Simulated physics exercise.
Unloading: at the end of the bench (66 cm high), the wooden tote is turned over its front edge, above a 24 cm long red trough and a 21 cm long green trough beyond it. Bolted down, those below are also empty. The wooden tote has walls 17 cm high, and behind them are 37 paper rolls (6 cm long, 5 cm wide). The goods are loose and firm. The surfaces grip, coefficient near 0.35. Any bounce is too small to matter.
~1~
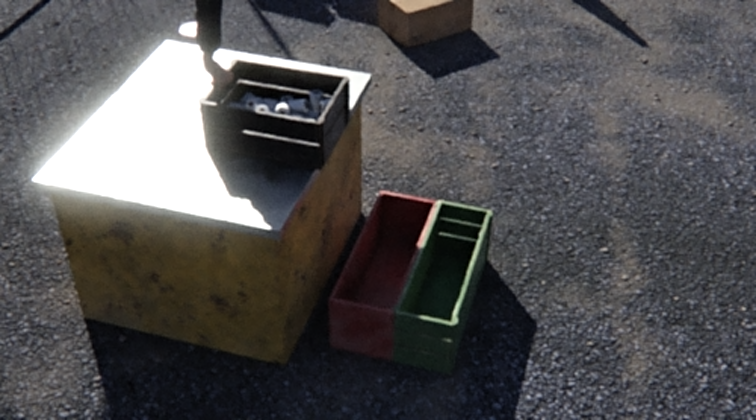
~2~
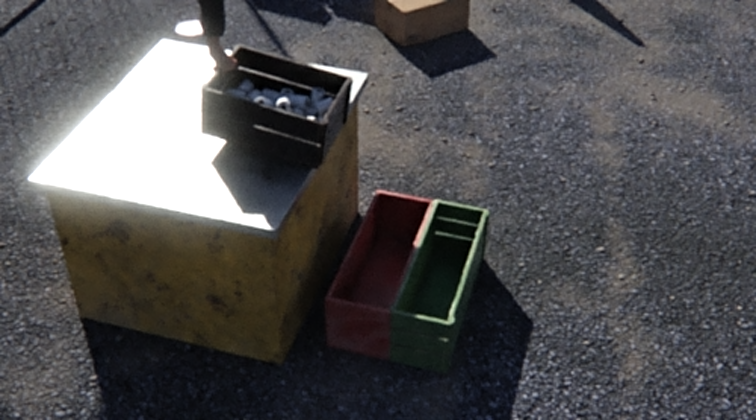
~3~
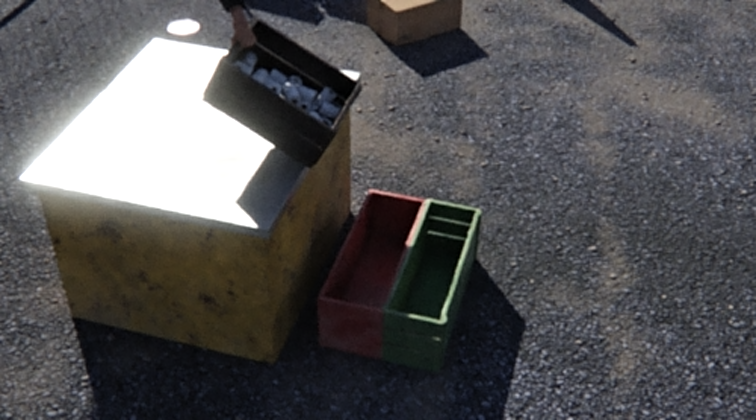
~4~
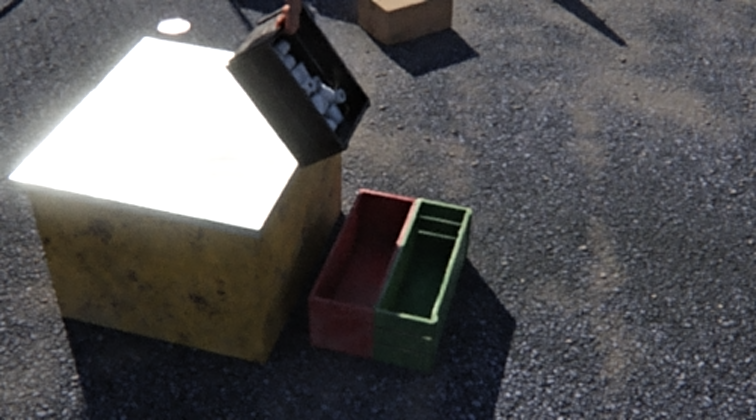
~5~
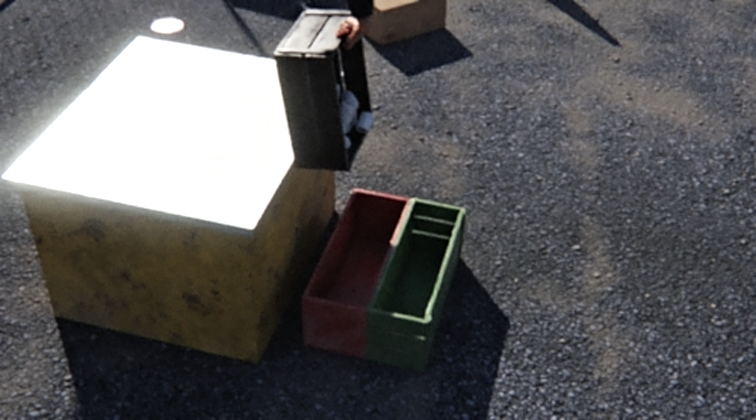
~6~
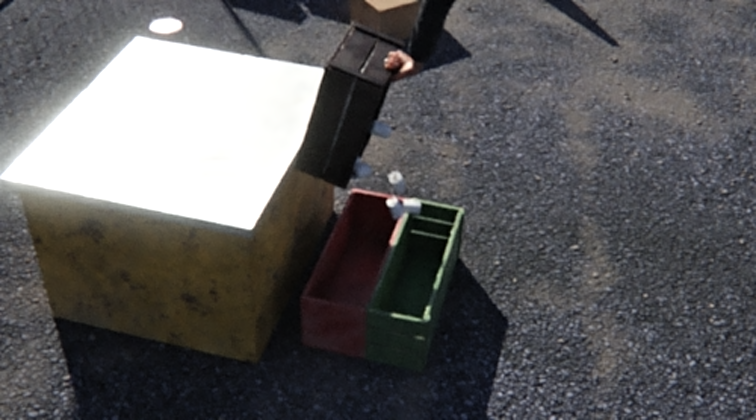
The clip shows a dark wooden tote of pale rolls on a bench beside empty red and green troughs; a hand at its rim tips it steeply over the bench's edge, and a few rolls drop out above the troughs.
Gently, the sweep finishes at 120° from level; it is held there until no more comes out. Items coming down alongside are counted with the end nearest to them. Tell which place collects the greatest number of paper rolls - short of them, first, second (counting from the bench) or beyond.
Most of them: Farther.
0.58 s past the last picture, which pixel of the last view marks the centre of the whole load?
The centre sits near (412, 298).
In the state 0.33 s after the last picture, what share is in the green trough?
Around 25 per cent at that point.
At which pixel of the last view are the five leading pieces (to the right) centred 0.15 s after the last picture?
I'd put them at about (417, 252).
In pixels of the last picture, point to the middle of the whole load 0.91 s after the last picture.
Somewhere around (415, 300) in pixels.
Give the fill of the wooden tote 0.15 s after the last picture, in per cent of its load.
That works out to some 65 percent of it.
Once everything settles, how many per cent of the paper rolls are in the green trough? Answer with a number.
80 %.
Then, 0.15 s after the last picture, tilt 115°; 24 still in the wooden tote, 3 in the green trough and 10 in the air.
Then, 0.33 s after the last picture, tilt 120°; 6 still in the wooden tote, 9 in the green trough and 22 in the air.
Then, 0.58 s after the last picture, tilt 120°; 6 in the red trough, 25 in the green trough, 1 on the ground beyond the green trough and 5 in the air.
Outcome (0.91 s after the last picture), 6 in the red trough, 29 in the green trough and 2 on the ground beyond the green trough.
